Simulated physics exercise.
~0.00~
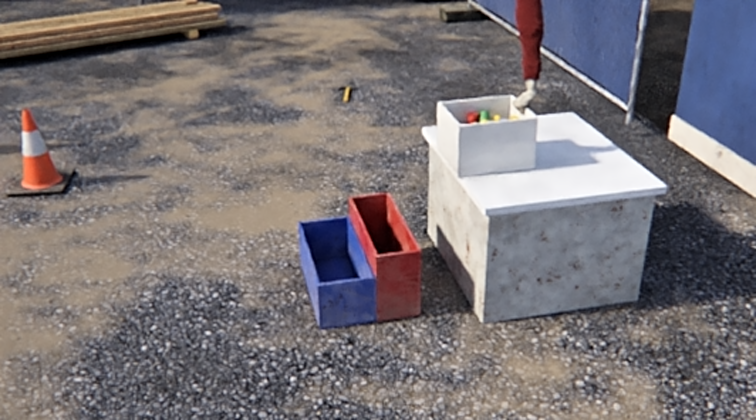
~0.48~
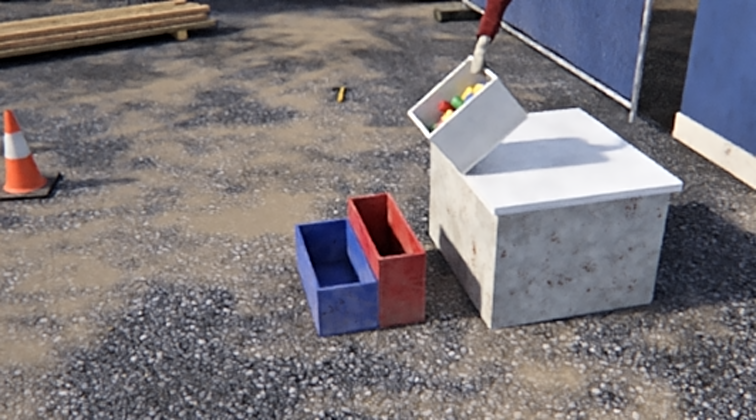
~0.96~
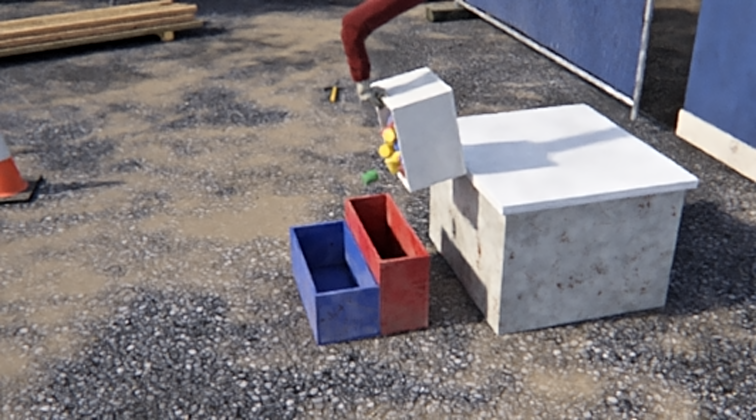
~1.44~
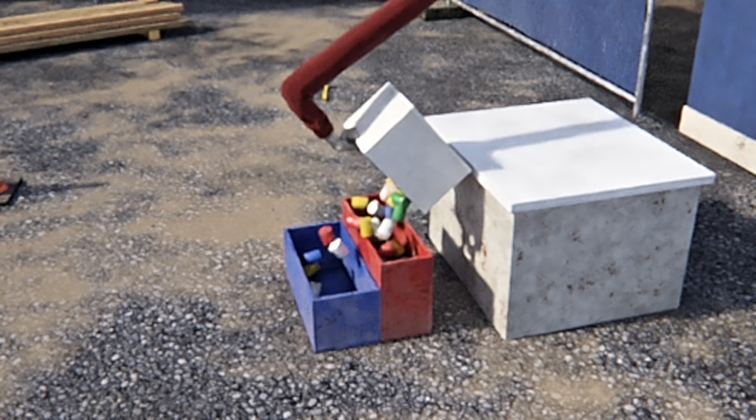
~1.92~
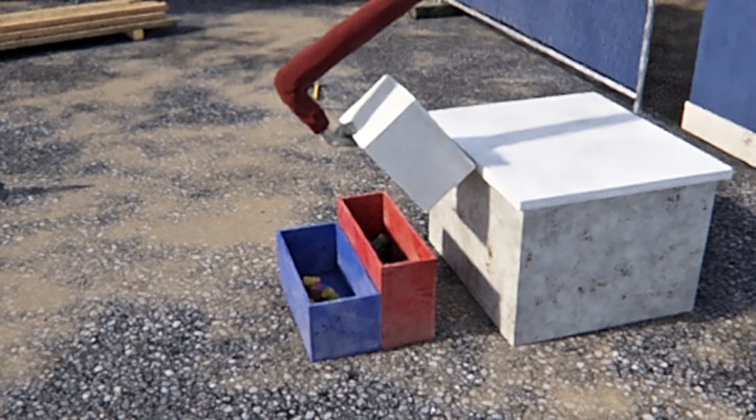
White tote tipping over a bench edge by a red arm, spilling colourful little jars into red and blue bins below.
